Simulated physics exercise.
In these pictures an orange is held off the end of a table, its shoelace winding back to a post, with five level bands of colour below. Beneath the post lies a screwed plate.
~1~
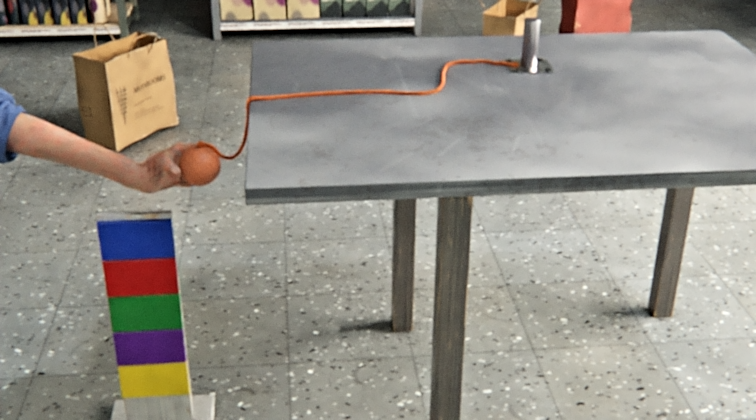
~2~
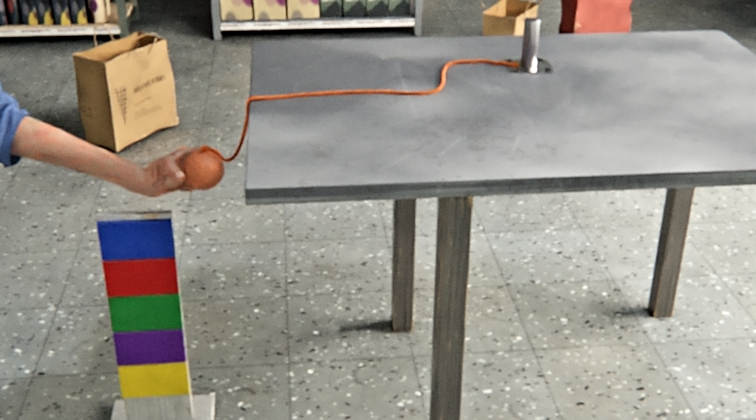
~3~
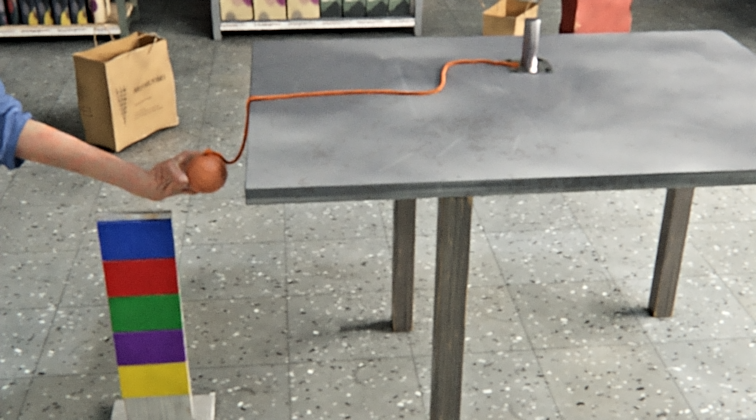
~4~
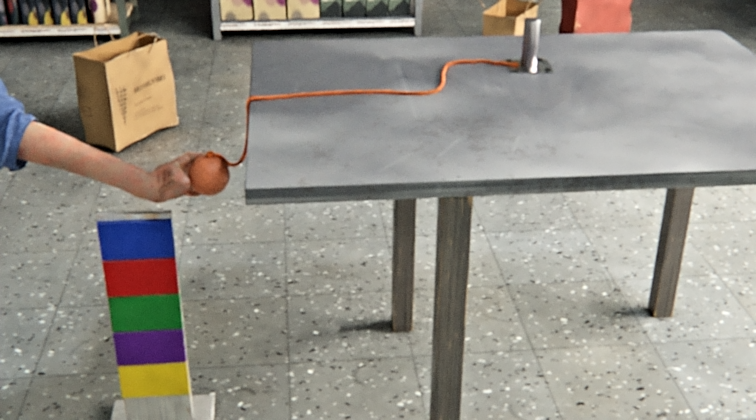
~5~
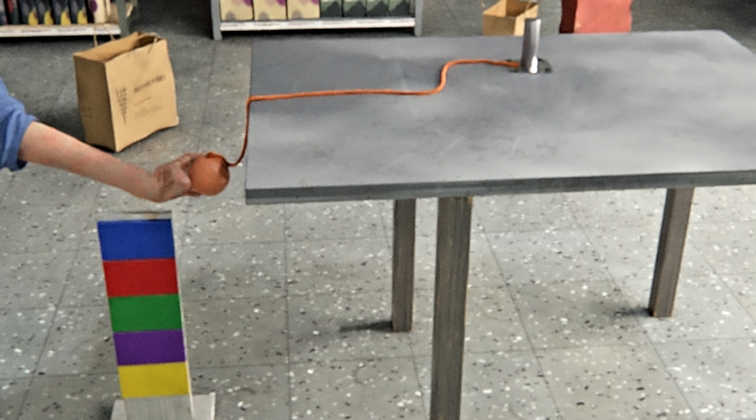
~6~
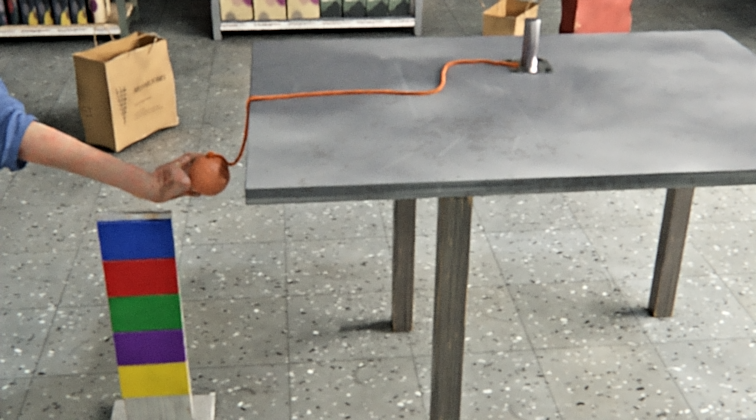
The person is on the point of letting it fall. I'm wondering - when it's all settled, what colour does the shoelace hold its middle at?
It's at red.
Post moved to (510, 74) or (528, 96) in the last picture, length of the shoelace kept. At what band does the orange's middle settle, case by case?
For the first try, green; for the second, green.
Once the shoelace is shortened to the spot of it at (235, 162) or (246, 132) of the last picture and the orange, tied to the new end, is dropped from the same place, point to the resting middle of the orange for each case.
Near (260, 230) and (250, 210).
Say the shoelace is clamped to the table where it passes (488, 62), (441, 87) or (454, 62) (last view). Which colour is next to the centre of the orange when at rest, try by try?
First try red, second try blue, third try red.
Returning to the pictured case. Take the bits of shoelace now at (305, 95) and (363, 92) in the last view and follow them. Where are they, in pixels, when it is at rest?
They finish close to (249, 104) and close to (299, 88).
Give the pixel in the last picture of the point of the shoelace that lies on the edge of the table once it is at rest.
Approx. (311, 95).
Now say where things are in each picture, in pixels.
The first frame shows orange (200, 166); blue (136, 241); red (141, 278); green (145, 314); purple (150, 348); yellow (154, 381).
The second frame shows orange (203, 170); shoelace through (478, 61) (443, 77) (402, 93) (317, 94) (248, 113).
The third frame shows orange (207, 173).
The fourth frame shows orange (209, 176); shoelace through (478, 61) (443, 77) (402, 93) (317, 94) (249, 113).
The fifth frame shows orange (209, 176).
The sixth frame shows orange (209, 176); shoelace through (478, 61) (443, 77) (402, 93) (317, 94) (248, 113).
A little later, orange near (259, 247); level with red.
Next, orange near (268, 250); level with red.
When it is over, orange near (255, 258); level with red. Its middle rests at the red band.
